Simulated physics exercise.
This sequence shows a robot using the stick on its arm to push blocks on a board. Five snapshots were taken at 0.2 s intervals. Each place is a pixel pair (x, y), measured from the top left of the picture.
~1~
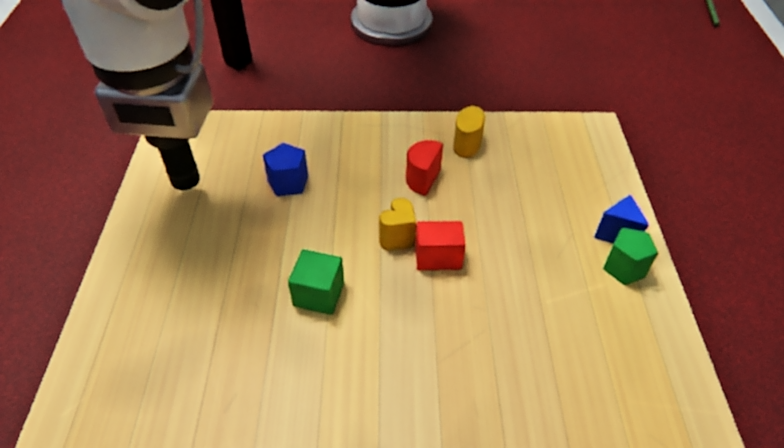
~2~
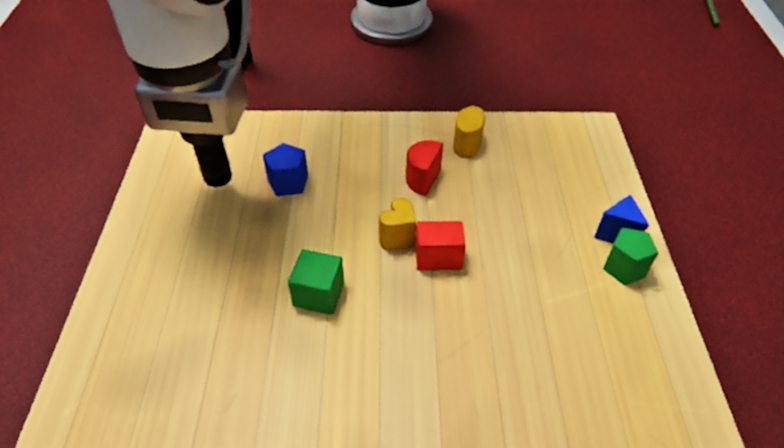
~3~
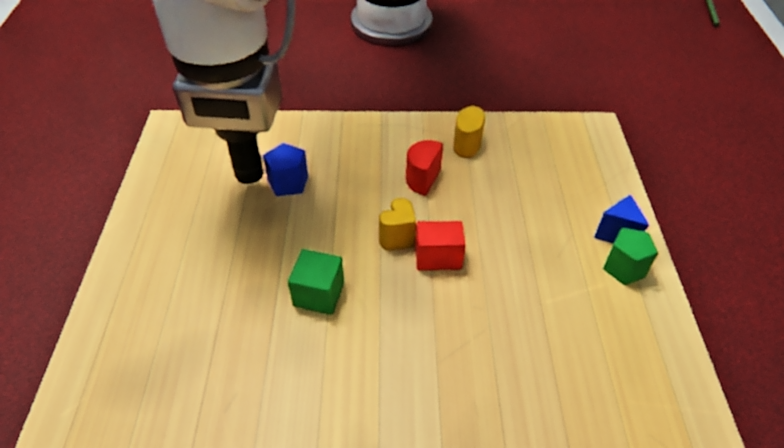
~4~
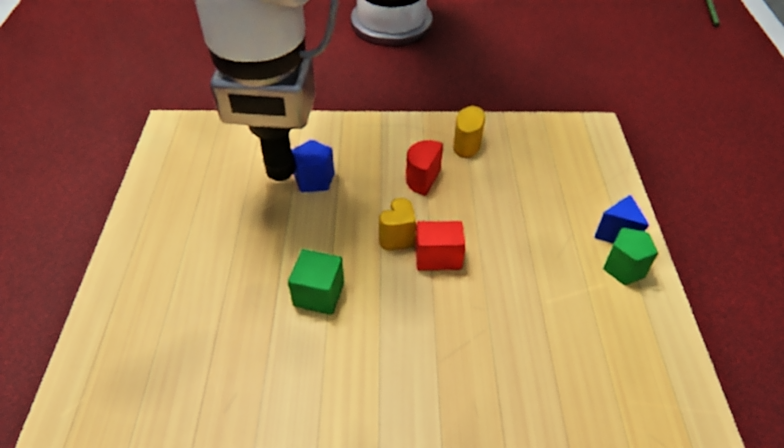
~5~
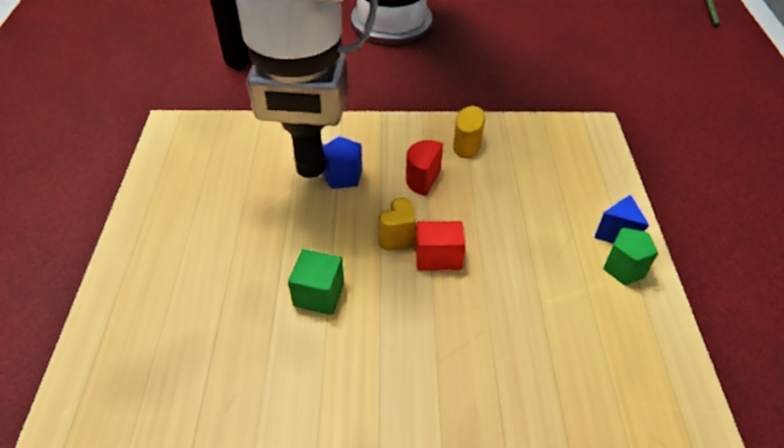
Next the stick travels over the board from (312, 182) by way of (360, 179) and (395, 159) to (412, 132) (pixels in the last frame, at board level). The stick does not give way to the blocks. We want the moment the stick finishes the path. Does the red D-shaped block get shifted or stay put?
Displaced, by a centimetre or more.
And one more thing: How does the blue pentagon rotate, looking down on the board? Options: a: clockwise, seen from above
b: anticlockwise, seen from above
Correct choice: A.
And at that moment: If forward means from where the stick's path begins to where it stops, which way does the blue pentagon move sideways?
Its shift is rightward.
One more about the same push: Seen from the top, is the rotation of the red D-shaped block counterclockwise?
In short: No.
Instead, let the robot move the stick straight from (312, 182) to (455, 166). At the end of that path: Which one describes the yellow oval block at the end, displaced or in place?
It gets pushed out of place.
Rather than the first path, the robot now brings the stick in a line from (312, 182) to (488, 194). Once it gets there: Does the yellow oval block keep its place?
Answer: Yes.
On the path given first. One third of the way, stick (360, 166); blue pentagon (389, 142), turned 10° anticlockwise.
Two thirds of the way, stick (395, 146); blue pentagon (423, 123); red D-shaped block (436, 152), turned 25° clockwise.
At the end, stick (413, 119); blue pentagon (443, 111), turned 45° clockwise; yellow heart-shaped block in place; red D-shaped block (436, 152), turned 25° clockwise; yellow oval block (477, 118).
